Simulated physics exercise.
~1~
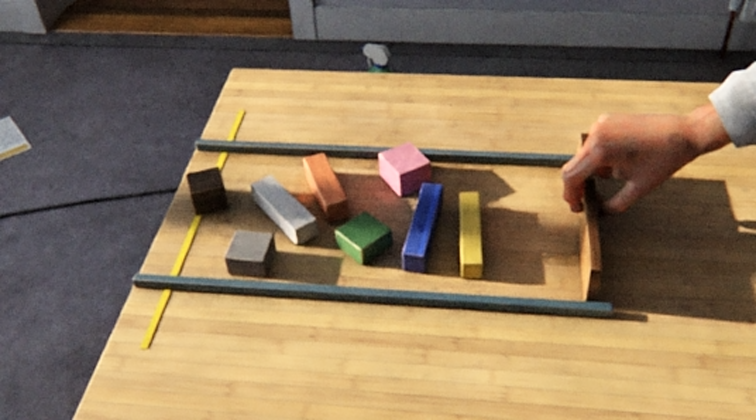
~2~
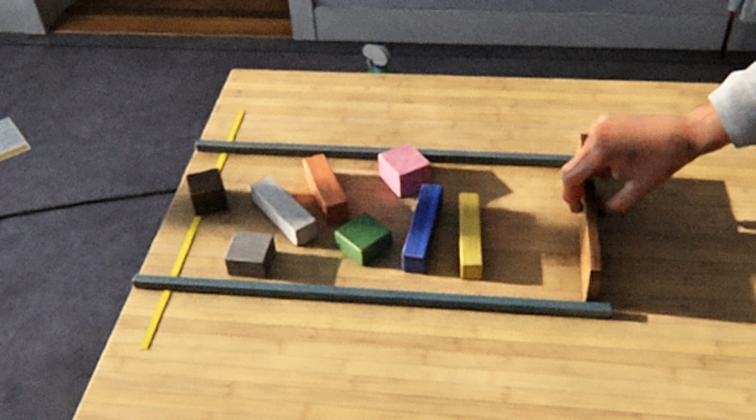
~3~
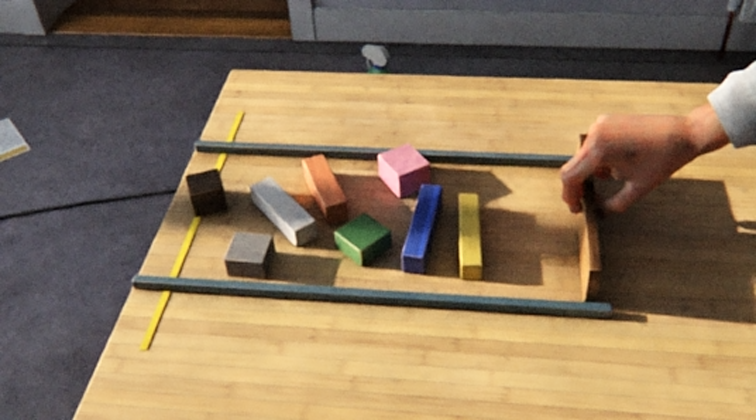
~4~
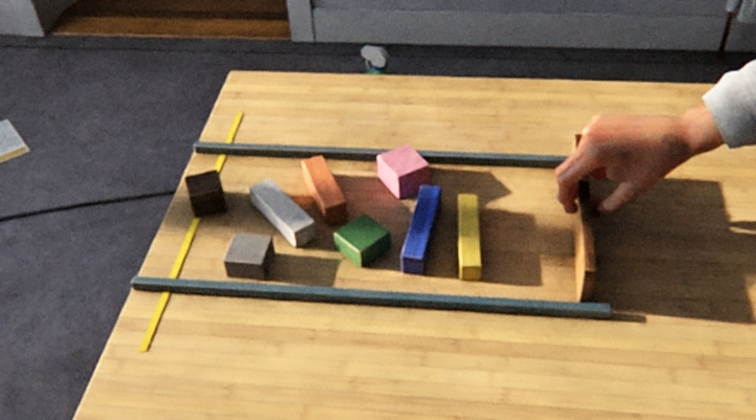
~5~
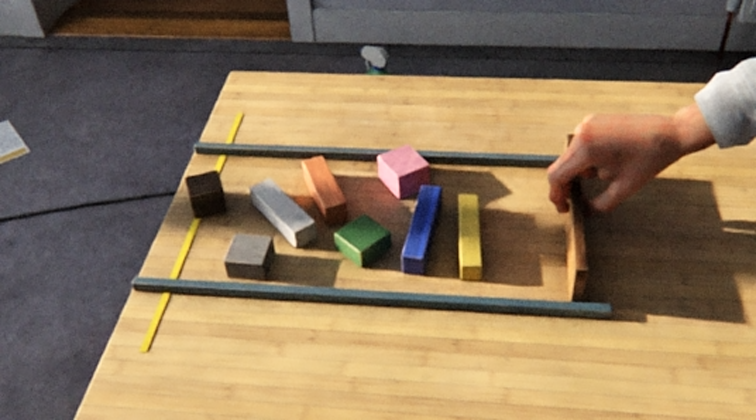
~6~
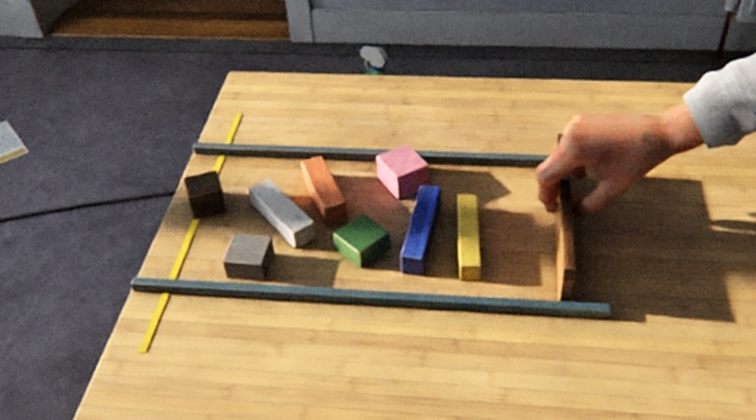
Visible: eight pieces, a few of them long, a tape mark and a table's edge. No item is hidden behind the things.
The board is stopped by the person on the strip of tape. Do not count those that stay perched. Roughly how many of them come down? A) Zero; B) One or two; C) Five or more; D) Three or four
(C) Five or more.
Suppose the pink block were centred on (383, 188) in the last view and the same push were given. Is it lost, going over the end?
In the end it hangs on.
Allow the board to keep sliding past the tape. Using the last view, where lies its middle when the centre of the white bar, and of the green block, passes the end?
When the white bar crosses, the middle is near (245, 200); when the green block crosses, near (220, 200).
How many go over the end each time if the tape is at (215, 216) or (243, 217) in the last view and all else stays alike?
In that order 4 and 3.
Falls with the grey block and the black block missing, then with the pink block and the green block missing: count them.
That makes 3 fallen, then 4 fallen in the other try.
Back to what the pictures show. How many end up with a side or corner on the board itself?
It's 2.
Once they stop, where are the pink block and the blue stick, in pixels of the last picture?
The one named first is at (198, 157), the next at (163, 218).
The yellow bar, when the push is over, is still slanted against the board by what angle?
It sits some 0° out of line.
Soon after, none off yet; black block at rest near (205, 194); grey block at rest near (249, 257); white bar at rest near (282, 212).
After that, none off yet; black block at rest near (205, 194); grey block displaced a little near (231, 259); white bar displaced a little near (248, 210).
And then, none off yet; black block tilting well over near (151, 190); grey block displaced well along near (135, 255); white bar displaced about its own width near (171, 205).
In the end, the number that fall off is five or more; gone, green block, orange bar, white bar, grey block and black block.
